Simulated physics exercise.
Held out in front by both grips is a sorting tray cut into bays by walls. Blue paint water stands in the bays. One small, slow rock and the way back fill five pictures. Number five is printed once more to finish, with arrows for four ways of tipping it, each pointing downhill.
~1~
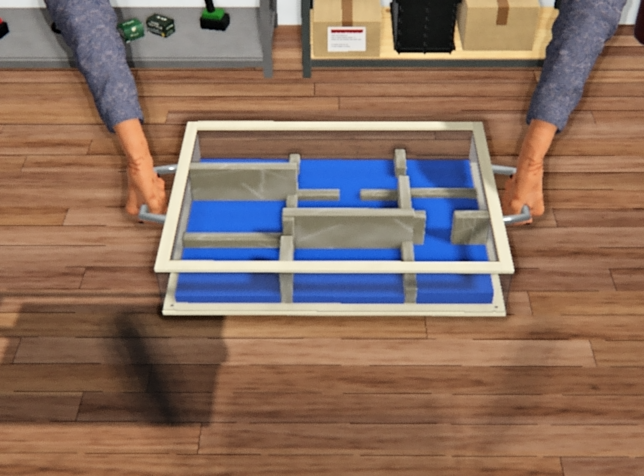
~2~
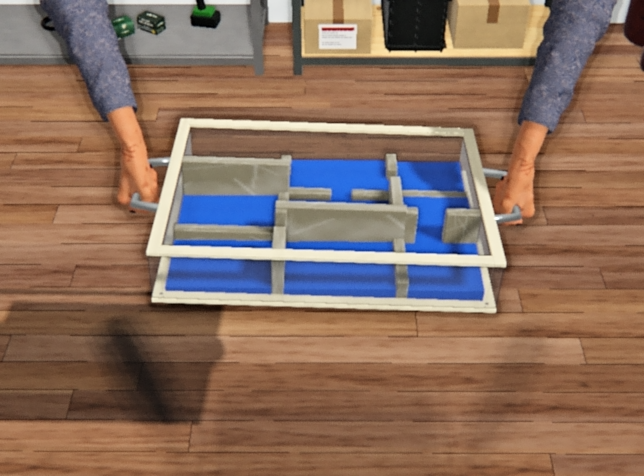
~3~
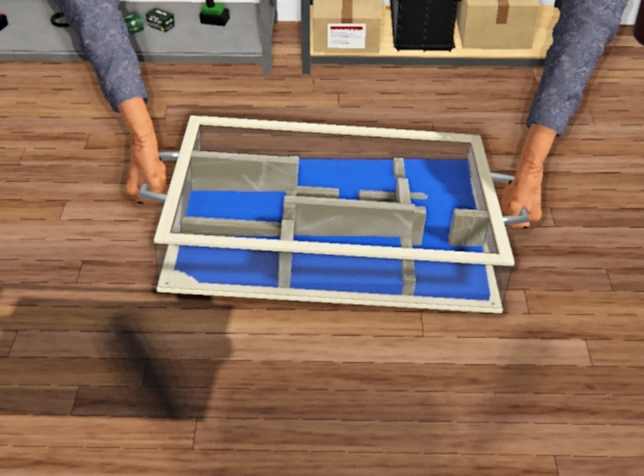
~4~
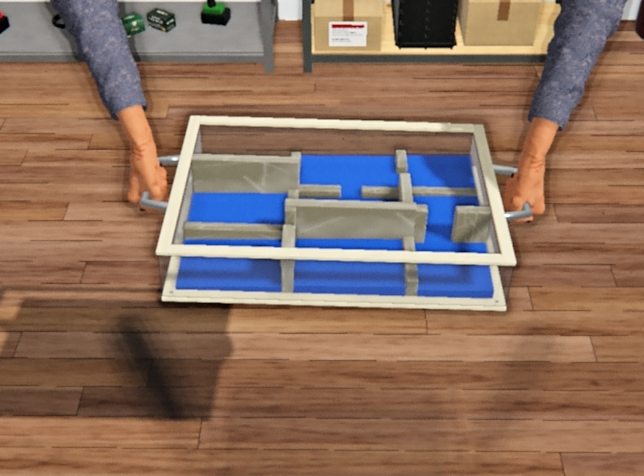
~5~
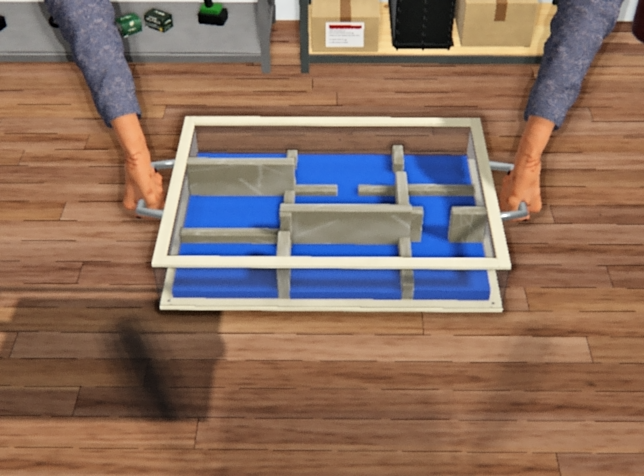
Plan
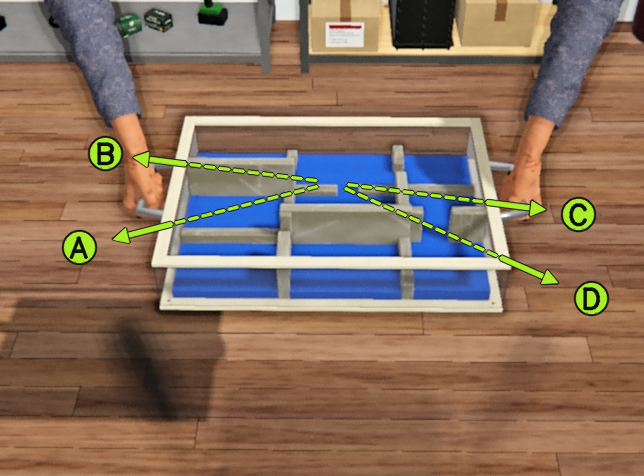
On a wooden floor in front of storage shelves, two hands hold a clear-sided tray split by grey walls into bays of blue liquid. The hands tilt it slightly down toward the back right, and some liquid runs over a wall from the centre right bay into the back right one, then they level it again.
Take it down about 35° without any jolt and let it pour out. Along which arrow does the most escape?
Take D.
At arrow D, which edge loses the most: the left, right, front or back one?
The right rim.
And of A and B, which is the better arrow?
Arrow A.
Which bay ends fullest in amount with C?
The front right bay.
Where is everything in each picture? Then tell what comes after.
The tray is level; deepest in the front right bay, at (449, 266), shallowest in the front middle.
Tipped about 4° down to the back right; no wall is crossed.
Tipped about 7° down to the back right; liquid runs over the wall between the centre right and back right bays.
Tipped about 4° down to the back right; no wall is crossed.
The tray is level; deepest in the centre right bay, at (440, 215), shallowest in the front left.
On the marked copy, A ends at (118, 237); B ends at (138, 158); C ends at (540, 209); D ends at (552, 280).
Choosing A, about 45 % stays in the tray, the largest part in the front left bay.
Choosing B, about 58 % stays in the tray, the largest part in the centre left bay.
Choosing C, about 51 % stays in the tray, the largest part in the front right bay.
Choosing D, about 31 % stays in the tray, the largest part in the front right bay.
